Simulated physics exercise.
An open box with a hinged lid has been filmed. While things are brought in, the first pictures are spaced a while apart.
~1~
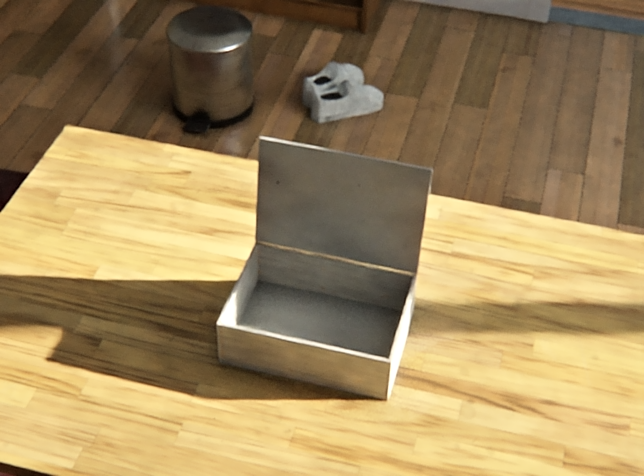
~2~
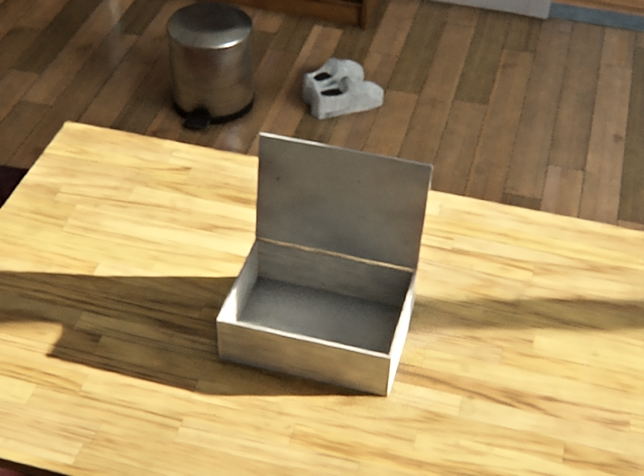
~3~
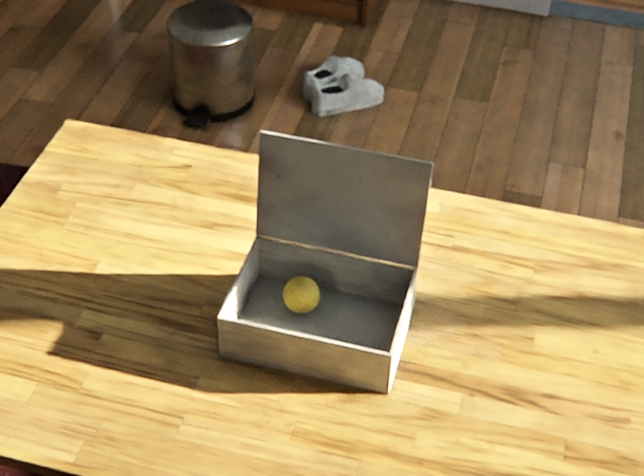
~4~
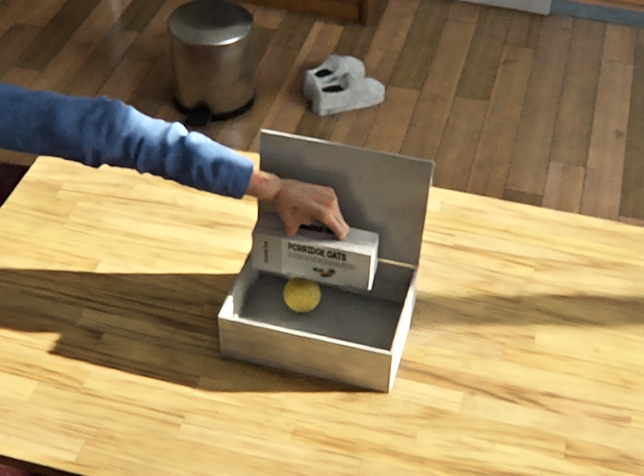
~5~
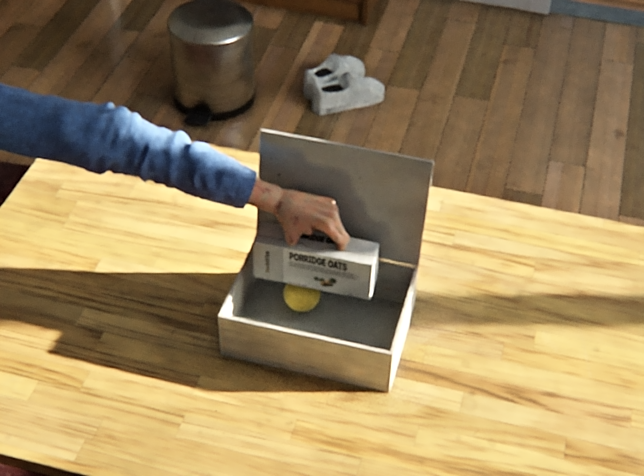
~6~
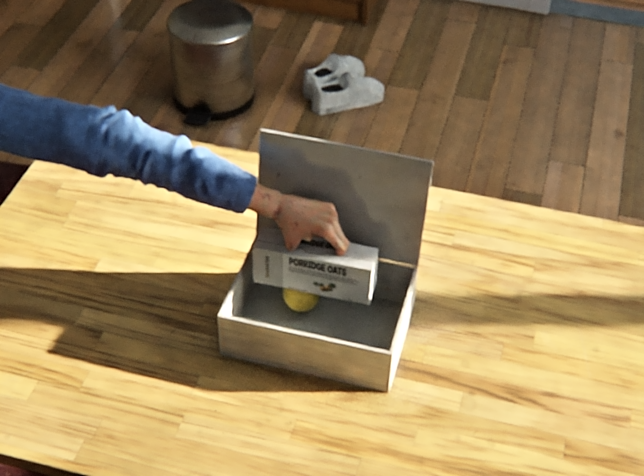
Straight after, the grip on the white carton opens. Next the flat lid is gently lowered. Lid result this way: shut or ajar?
Lid seats.
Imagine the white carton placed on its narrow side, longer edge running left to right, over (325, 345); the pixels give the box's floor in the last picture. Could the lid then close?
Then the lid comes down fully.
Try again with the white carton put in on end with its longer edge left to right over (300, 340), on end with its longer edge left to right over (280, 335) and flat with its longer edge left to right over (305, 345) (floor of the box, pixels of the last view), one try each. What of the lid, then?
On the first go it can't shut, on the second it can't shut, and on the third it comes down fully.
Then, 0.70 s on from there, white carton on its side near (315, 314); yellow lemon shifted a little.
Then, 1.50 s on from there, lid 66° above the rim; white carton on its side near (314, 325); yellow lemon shifted a little.
Then, 2.10 s on from there, lid 21° above the rim; white carton on its side near (314, 325); yellow lemon shifted a little.
In the end, lid shut; toppled in the box, white carton; yellow lemon unmoved. At the end, from the last picture's camera, white carton near (314, 325).
